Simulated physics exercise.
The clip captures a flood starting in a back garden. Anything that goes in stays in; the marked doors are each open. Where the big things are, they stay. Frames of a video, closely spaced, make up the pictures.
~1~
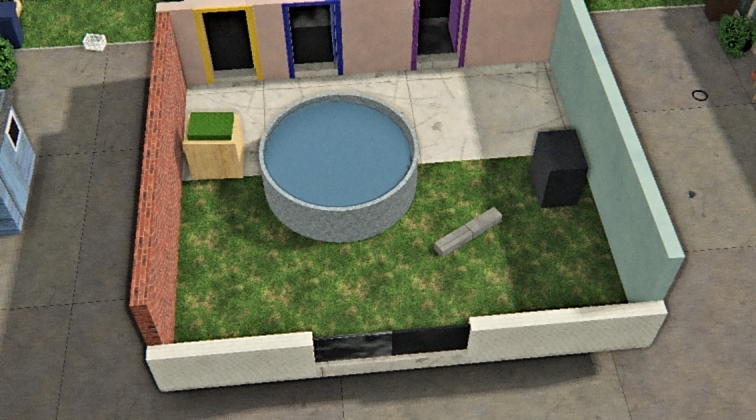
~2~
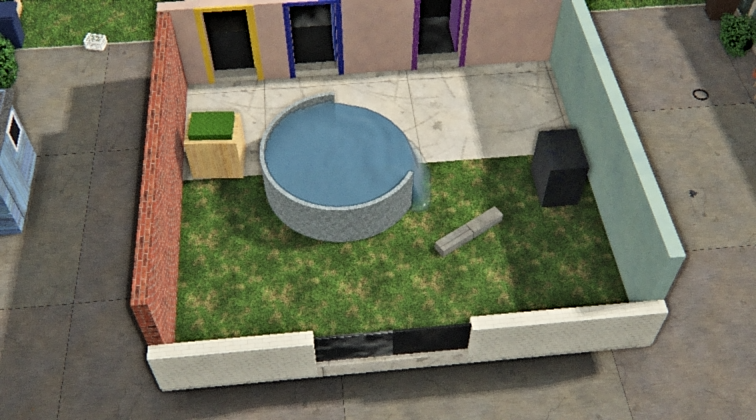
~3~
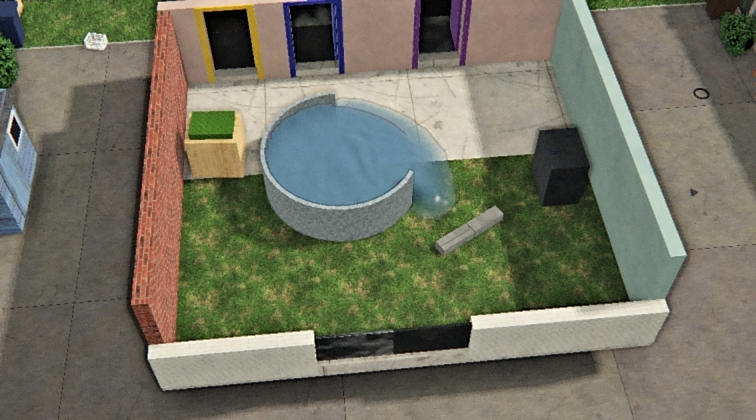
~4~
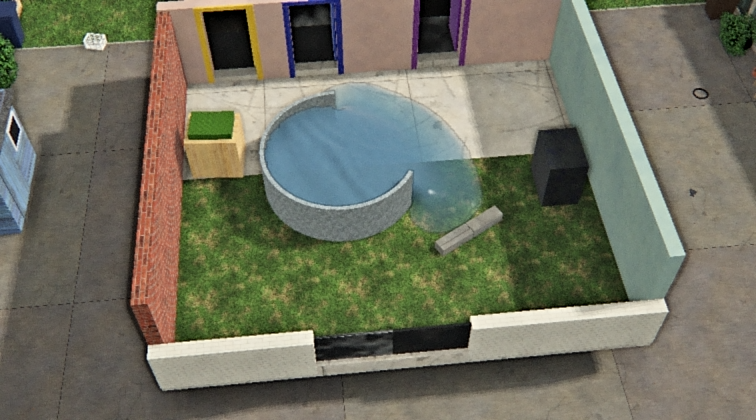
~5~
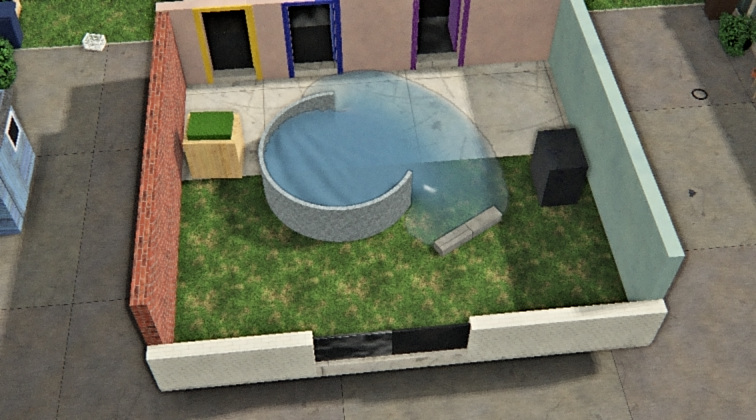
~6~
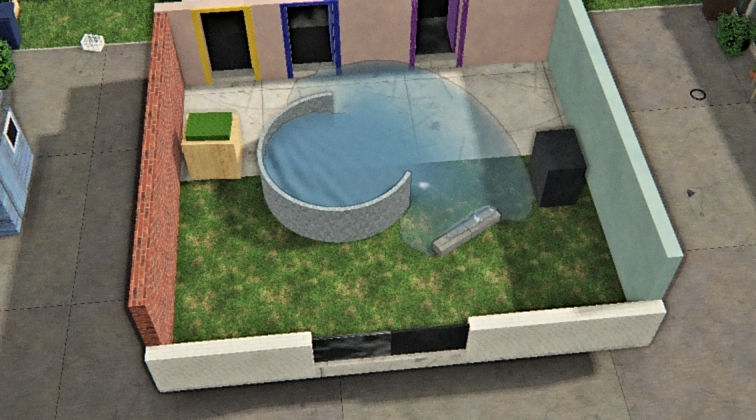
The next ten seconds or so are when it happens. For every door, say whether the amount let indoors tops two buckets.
As I see it, the purple door exceeds two buckets; the blue door never exceeds two buckets; the yellow door never exceeds two buckets.
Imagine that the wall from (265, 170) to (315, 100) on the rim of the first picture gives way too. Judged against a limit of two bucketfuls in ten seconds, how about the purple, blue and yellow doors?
Result - purple door does not reach it, blue door tops the mark, yellow door tops the mark.
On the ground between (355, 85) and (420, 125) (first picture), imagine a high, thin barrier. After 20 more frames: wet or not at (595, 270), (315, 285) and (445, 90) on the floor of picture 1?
One after the other: Covered, clear, wet.
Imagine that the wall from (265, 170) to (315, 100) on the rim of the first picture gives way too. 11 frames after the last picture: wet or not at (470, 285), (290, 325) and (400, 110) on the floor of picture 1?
Taking each in turn, they come out kept dry, kept dry, kept dry.
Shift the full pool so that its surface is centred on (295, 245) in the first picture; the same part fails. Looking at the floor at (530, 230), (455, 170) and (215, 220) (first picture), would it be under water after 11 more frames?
As listed: Awash, awash, not flooded.
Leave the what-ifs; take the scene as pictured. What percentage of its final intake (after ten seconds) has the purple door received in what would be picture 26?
Around 75 in a hundred.
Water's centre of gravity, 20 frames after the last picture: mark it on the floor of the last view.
Near pixel (454, 143).
A moment on, water covers 40 % of the floor; the purple door under two buckets in, the blue door under two buckets in, the yellow door wet at the sill, nothing in.
Next, water covers 55 % of the floor; the purple door over two buckets in, the blue door under two buckets in, the yellow door wet at the sill, nothing in.
Then, water covers 65 % of the floor; the purple door far over two buckets in, the blue door under two buckets in, the yellow door wet at the sill, nothing in.
Later, water covers 85 % of the floor; the purple door far over two buckets in, the blue door under two buckets in, the yellow door wet at the sill, nothing in.
In the end, water covers 100 % of the floor; the purple door far over two buckets in, the blue door under two buckets in, the yellow door under two buckets in.
